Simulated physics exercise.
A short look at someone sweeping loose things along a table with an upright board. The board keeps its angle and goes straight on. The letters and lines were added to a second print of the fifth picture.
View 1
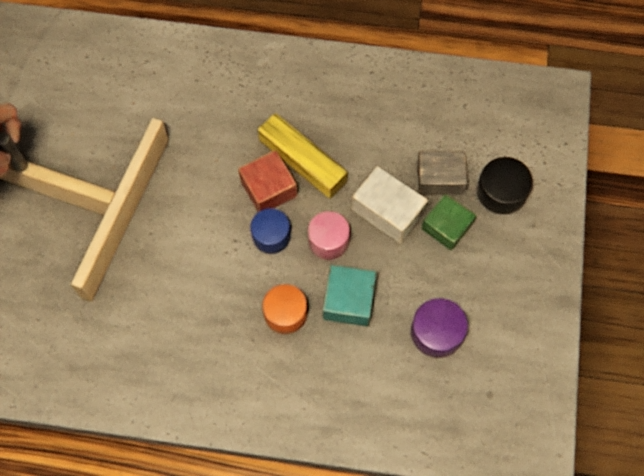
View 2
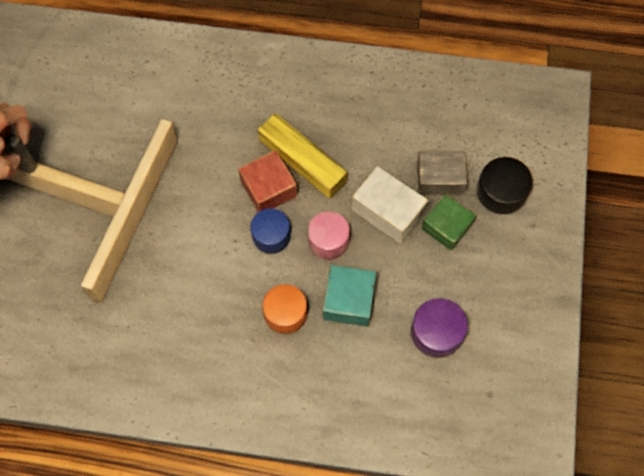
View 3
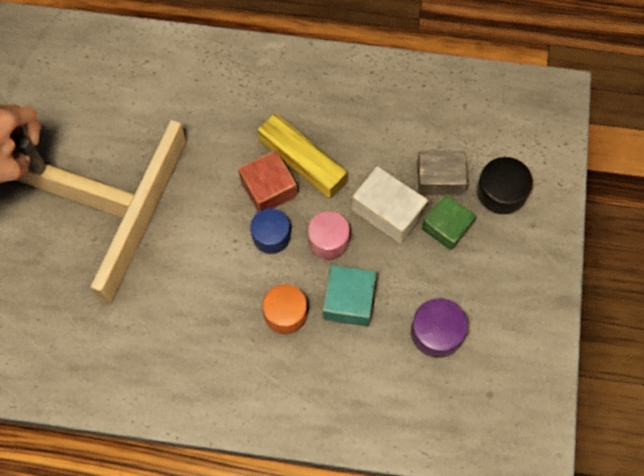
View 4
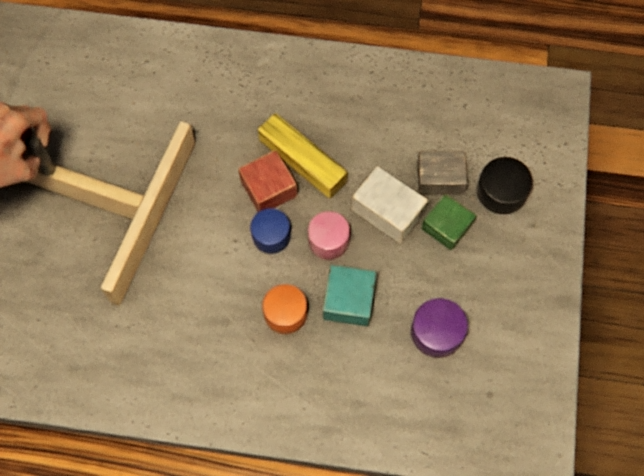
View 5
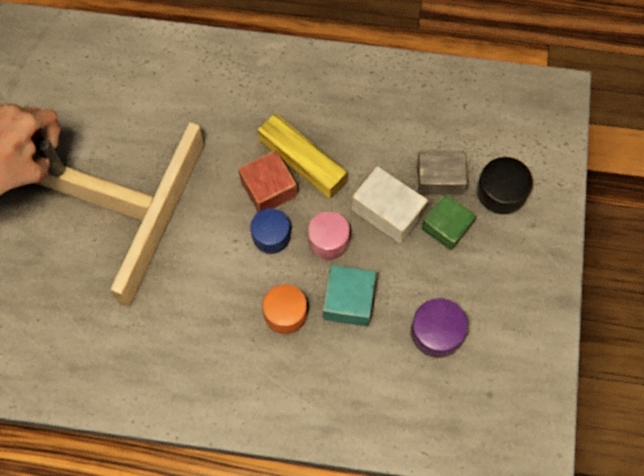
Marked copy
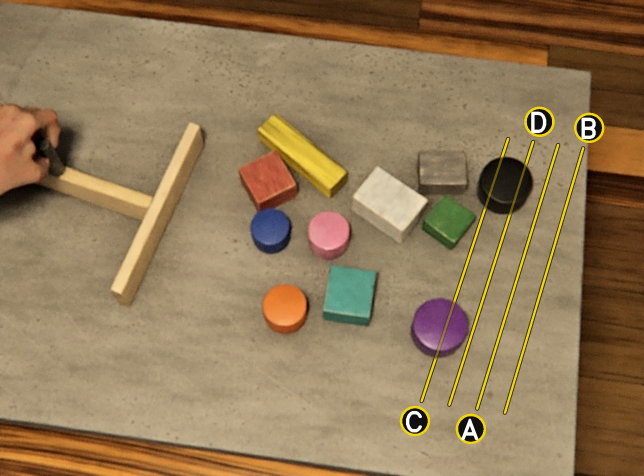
A wooden T-shaped board held by a hand sliding slowly right across a grey tabletop, the colourful blocks and discs staying still.
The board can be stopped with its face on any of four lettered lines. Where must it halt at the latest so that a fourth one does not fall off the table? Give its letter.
The farthest such stop is A.
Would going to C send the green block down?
Yes.
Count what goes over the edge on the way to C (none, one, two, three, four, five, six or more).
By then, one.
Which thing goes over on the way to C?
The green block goes over.
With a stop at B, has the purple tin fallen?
By then, yes.
On the marked copy, A at (520, 269); B at (546, 273); C at (467, 262); D at (494, 266).
With A. Early on, board (286, 222); yellow stick (327, 141); red block (332, 198).
Further on, board (418, 239); green block (560, 243); black tin (521, 186).
At the end, board (522, 252); white block over the edge; black tin over the edge; three fallen.
As for the rest, B drops five; C is within the limit but short; D is within the limit but short.
